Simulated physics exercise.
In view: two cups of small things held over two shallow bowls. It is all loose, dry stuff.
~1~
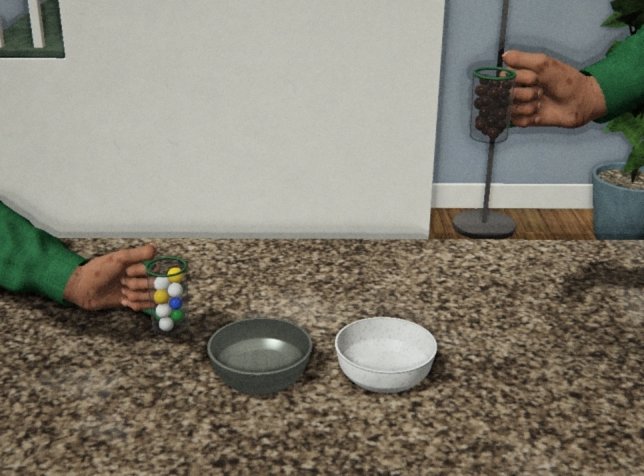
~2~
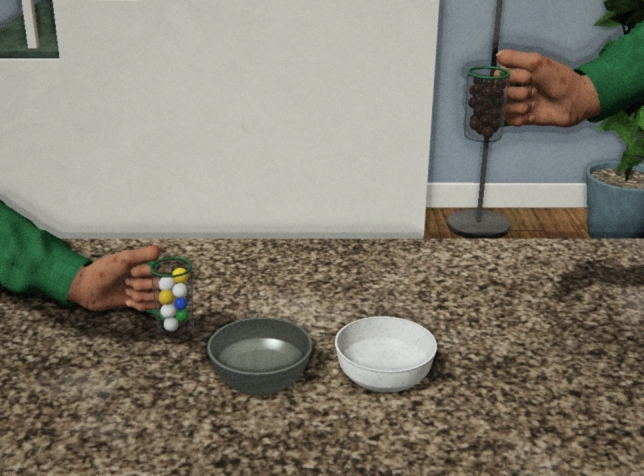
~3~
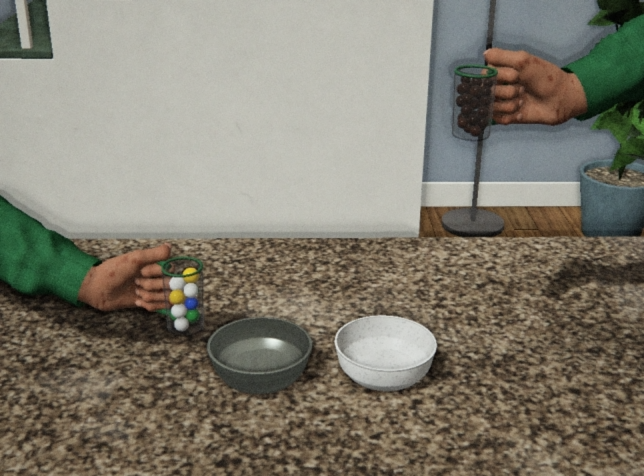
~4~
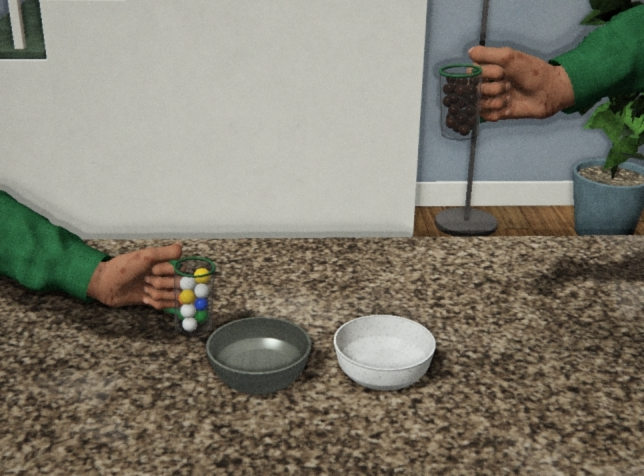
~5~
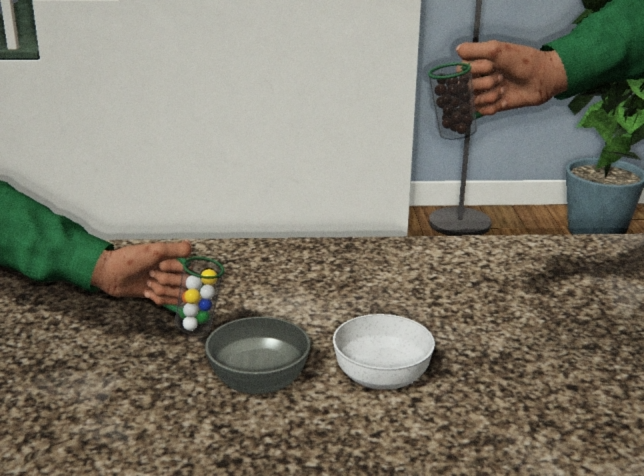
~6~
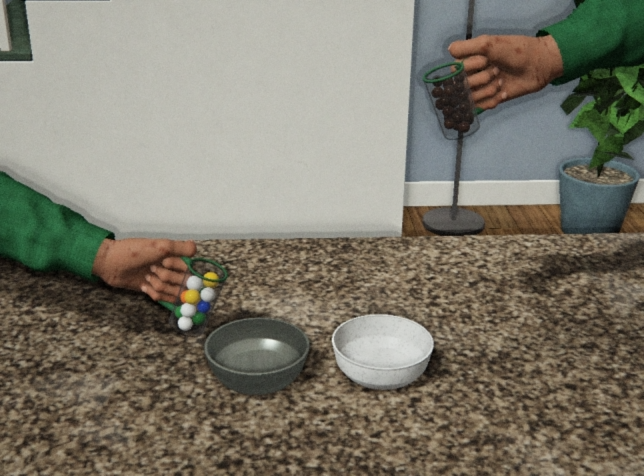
Two hands move cups of small balls inward above a counter, then tilt them slightly.
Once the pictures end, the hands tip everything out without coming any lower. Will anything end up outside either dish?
The left dish holds every piece and the right dish ends with pieces scattered round it.
Then, 0.53 s after the last picture, left, all still in the cup; right, all still in the cup.
Then, 1.00 s after the last picture, left, most still in the cup, a small part in the dish, a small part in the air; right, about two thirds still in the cup, about a third in the air.
Then, 1.40 s after the last picture, left, all in the dish; right, about half in the dish, a small part outside the dish, about half in the air.
By the end, left, all in the dish, none outside the dish; right, about half in the dish, about half outside the dish.
